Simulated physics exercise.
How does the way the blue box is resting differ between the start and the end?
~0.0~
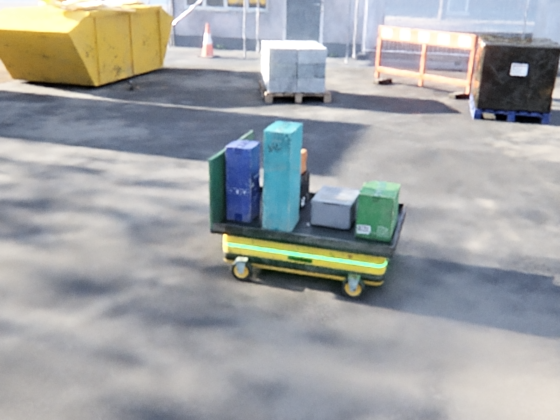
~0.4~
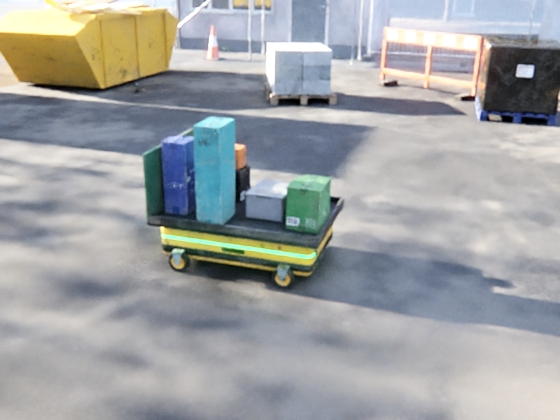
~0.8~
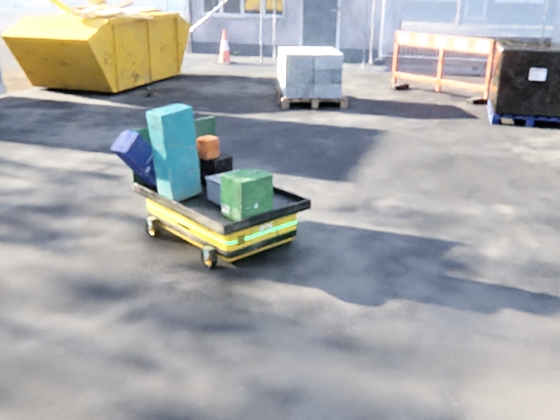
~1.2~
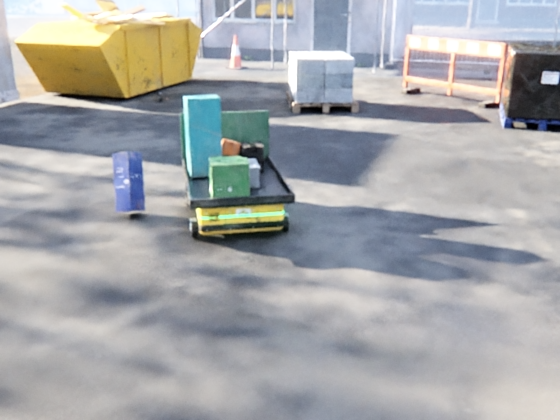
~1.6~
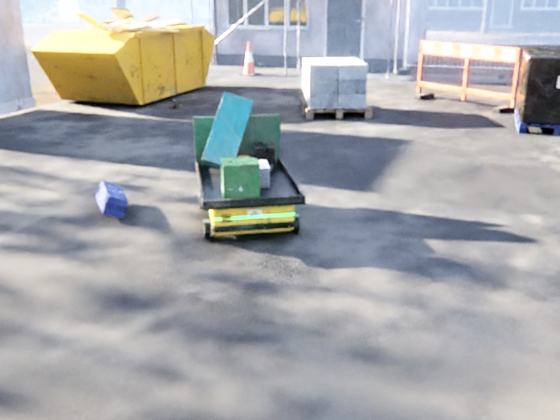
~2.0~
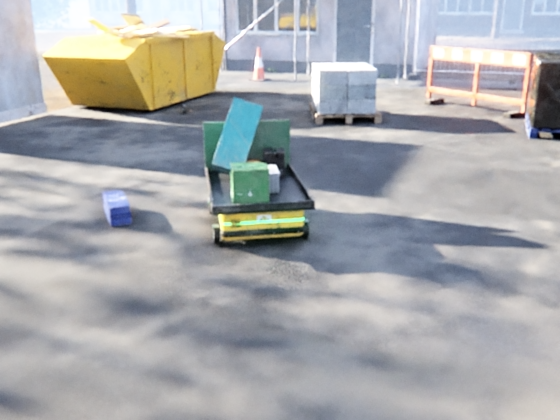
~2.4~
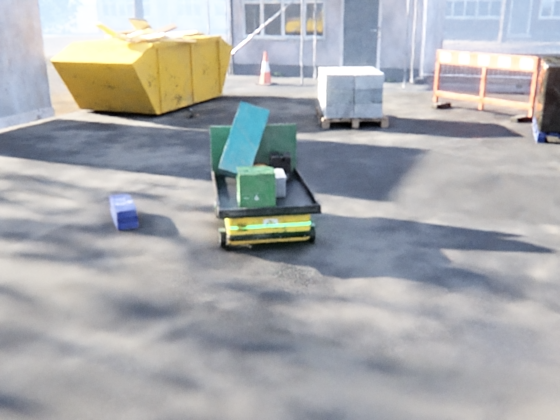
At the start the blue box stands upright on the cart, and at the end it lies on its side on the ground.
In this clip, a flat cart loaded with coloured boxes rolls left across a paved yard and curves away. The blue box tips off and lands on the ground at left, then the turquoise box tilts over, and the cart ends at a standstill with it still leaning aboard.
